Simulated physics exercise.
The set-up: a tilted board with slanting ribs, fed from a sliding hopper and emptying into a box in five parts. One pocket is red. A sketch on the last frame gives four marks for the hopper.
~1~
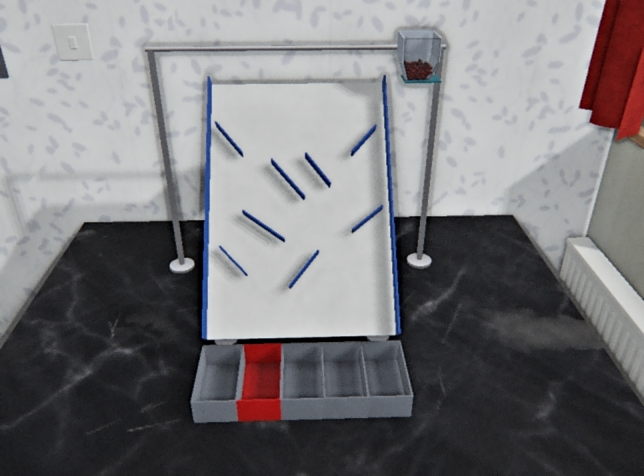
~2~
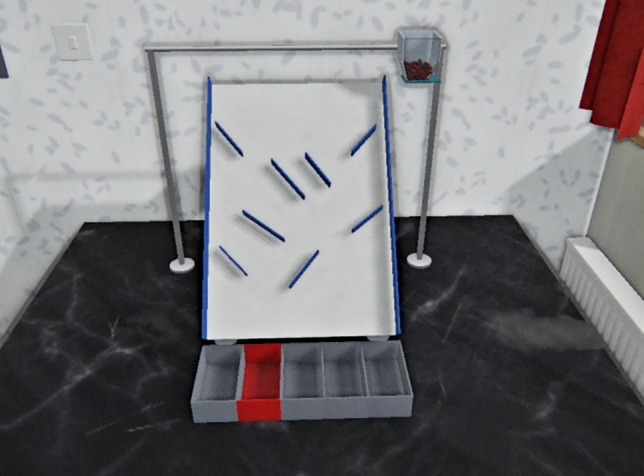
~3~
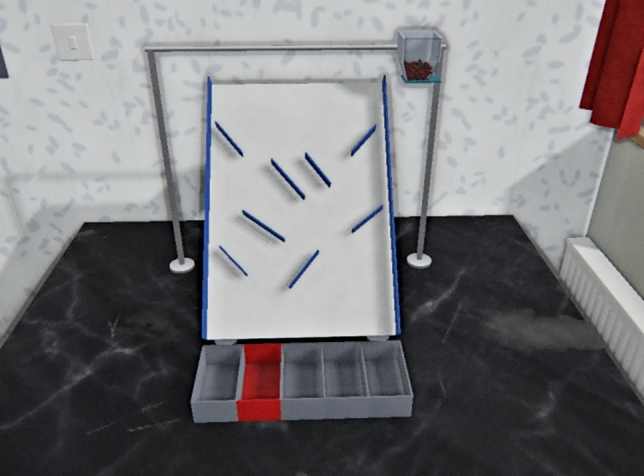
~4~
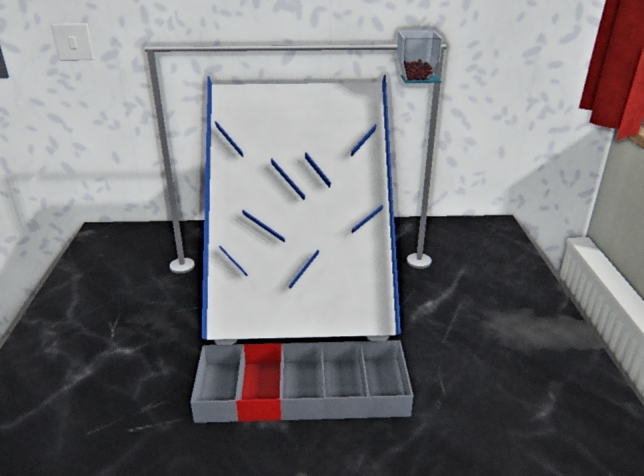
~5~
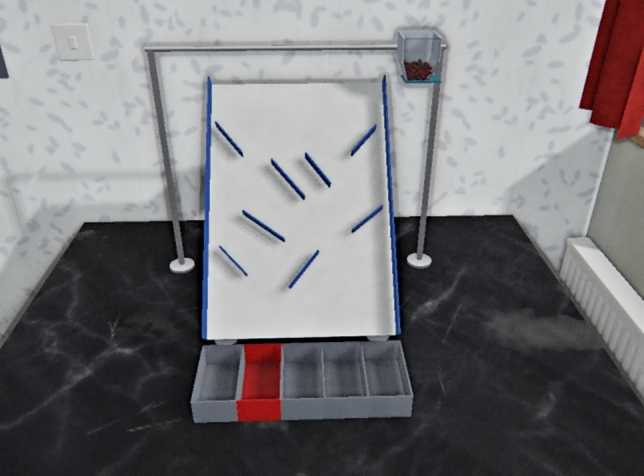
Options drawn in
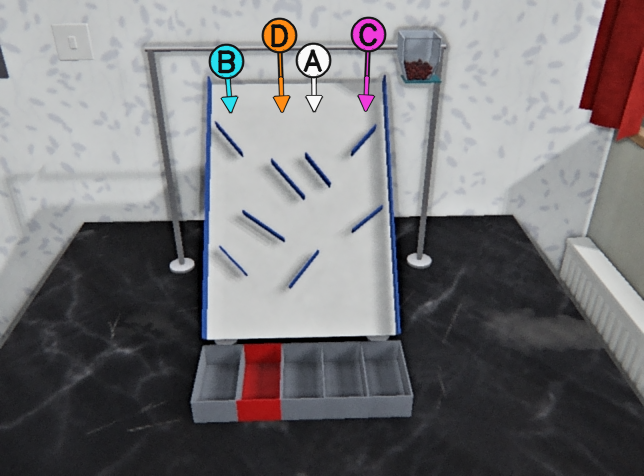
A tilted white board with blue edges and slanting blue ribs stands on a black marble-patterned surface, seen from the front and slightly above, against a pale patterned wall. A clear hopper of dark red beans sits at the right end of a grey overhead rail, and below the board lies a grey five-part box, its second pocket from the left red. Nothing visibly moves, and the camera stays still.
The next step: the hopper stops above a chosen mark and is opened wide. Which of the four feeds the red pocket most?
Best: B.
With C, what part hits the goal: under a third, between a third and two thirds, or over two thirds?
It is under a third.
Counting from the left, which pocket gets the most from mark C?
The fourth from the left.
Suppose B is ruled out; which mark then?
The answer is D.
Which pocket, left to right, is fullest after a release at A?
It is the fourth one.
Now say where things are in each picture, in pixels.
The first picture shows hopper (417, 73), kidney beans, door shut.
The second picture shows ribs (215, 121) to (242, 152), (352, 151) to (376, 125), (271, 159) to (304, 196).
The third picture shows ribs (305, 152) to (331, 183), (242, 210) to (284, 239), (353, 229) to (383, 205).
The fourth picture shows ribs (219, 246) to (246, 273), (289, 287) to (319, 250).
The fifth picture shows red pocket (259, 409), number 2 of 5 from the left.
On the marked copy, mark A meets the board at (314, 105); mark B meets the board at (230, 106); mark C meets the board at (365, 105); mark D meets the board at (281, 106).
With A, not one piece in the red pocket, almost all in other pockets.
With B, the larger part in the red pocket, about a tenth in other pockets, about a tenth outside the box.
With C, not one piece in the red pocket, almost all in other pockets, about a tenth held on the board, just a few outside the box.
With D, about a tenth in the red pocket, the larger part in other pockets, about a tenth outside the box.
